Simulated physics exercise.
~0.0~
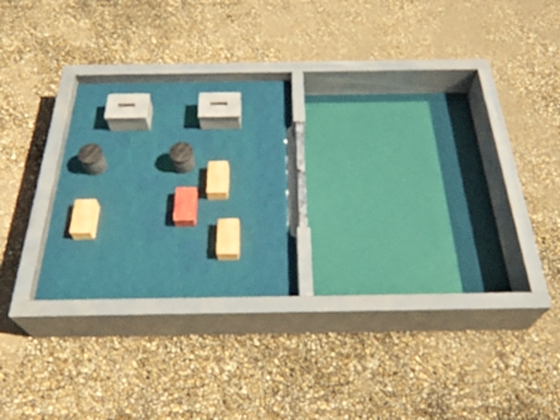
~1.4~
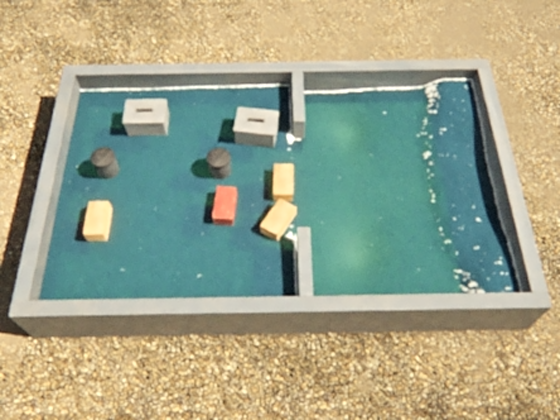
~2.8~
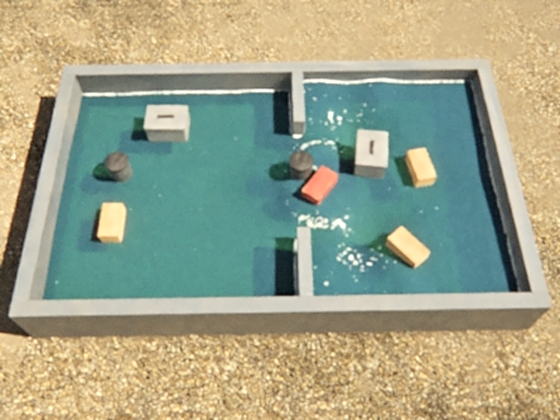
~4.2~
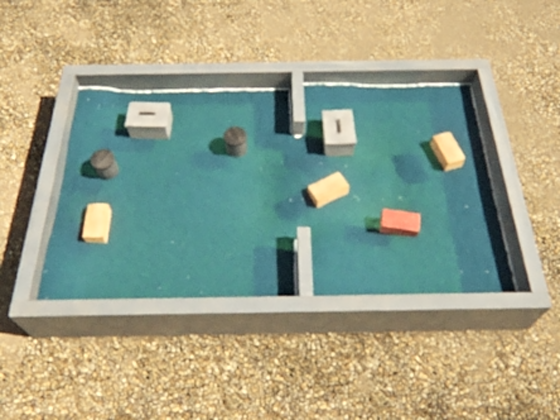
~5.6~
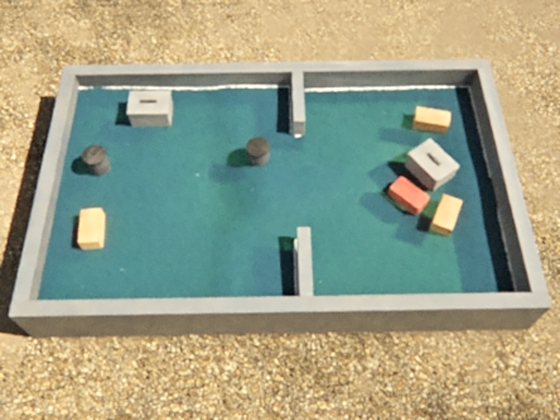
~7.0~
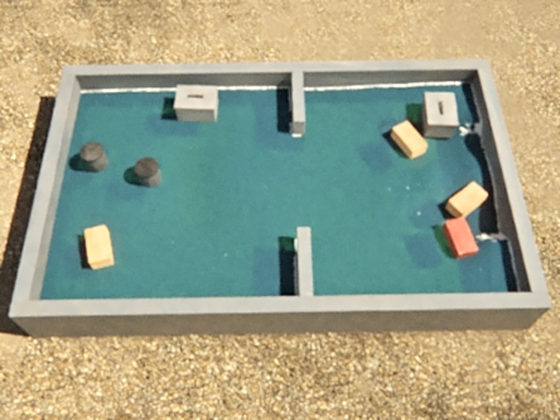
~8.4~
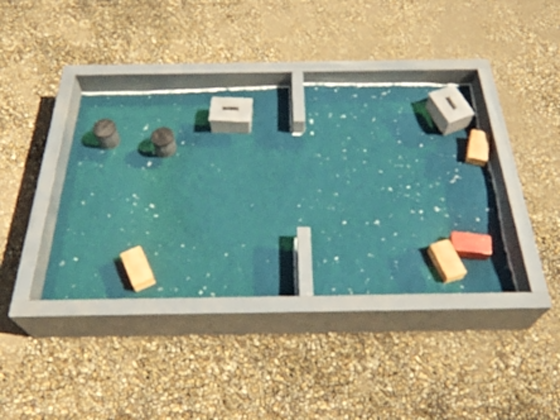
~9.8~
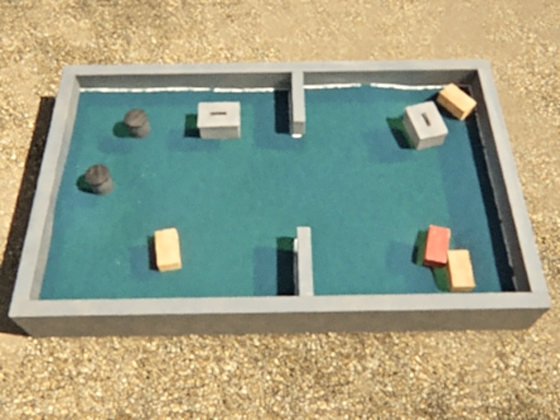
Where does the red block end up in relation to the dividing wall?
The red block passes through the gap in the dividing wall and ends up floating in the right part of the basin, near the lower right corner beside a yellow block.
